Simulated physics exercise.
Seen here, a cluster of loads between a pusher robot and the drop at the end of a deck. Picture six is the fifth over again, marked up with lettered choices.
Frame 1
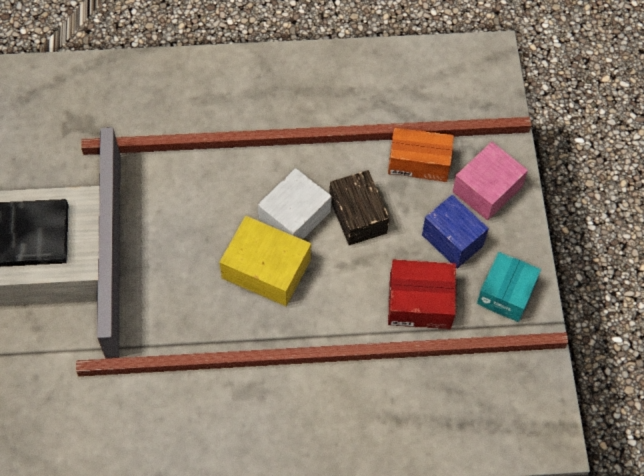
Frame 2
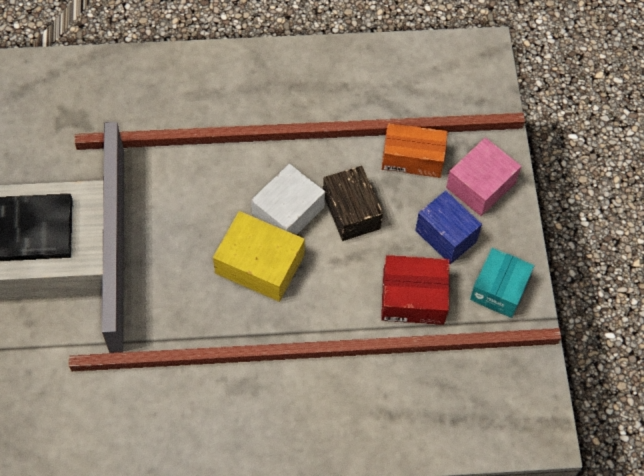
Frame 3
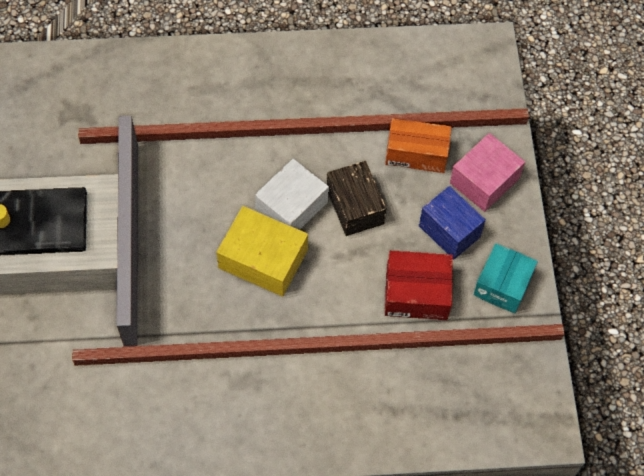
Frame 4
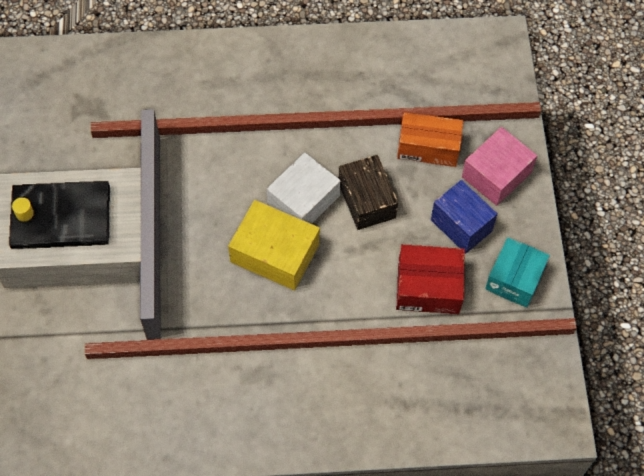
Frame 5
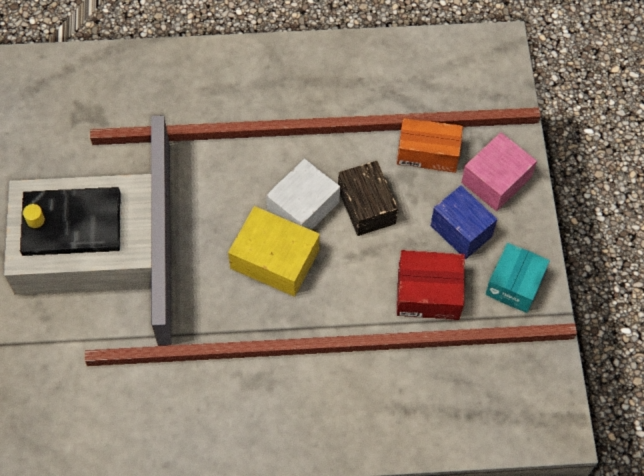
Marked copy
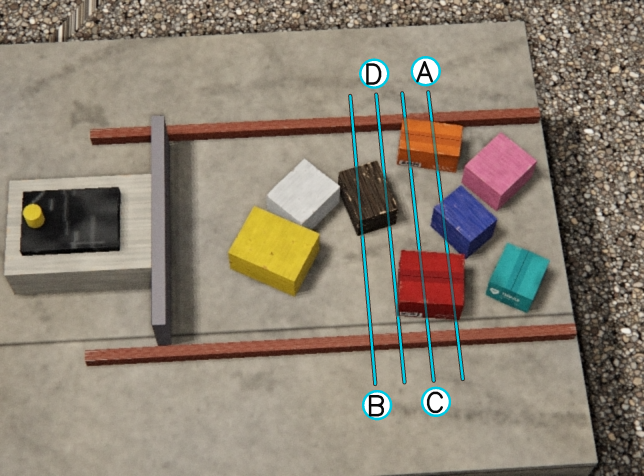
To begin with, a pusher robot with a wide grey blade sits at the left of a stone deck, facing a loose cluster of colourful boxes between two red rails. It then creeps right, narrowing the gap to the yellow crate without touching it, while the boxes stay still on the deck.
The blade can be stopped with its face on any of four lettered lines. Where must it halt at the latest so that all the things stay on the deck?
It can go as far as C.
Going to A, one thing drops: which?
The pink crate.
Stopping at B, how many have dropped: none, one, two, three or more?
By then, none.
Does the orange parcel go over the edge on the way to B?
No.
On the copy, A at (445, 227); B at (362, 232); C at (417, 229); D at (390, 230).
On C. First, robot (172, 215); white crate (307, 194); yellow crate (305, 248).
Then, robot (266, 210); red parcel (450, 291); black crate (415, 187).
Finally, robot (337, 207); pink crate (538, 169); turquoise box (538, 279); nothing has fallen.
By contrast, A drops the pink crate; B is safe but short; D is safe but short.
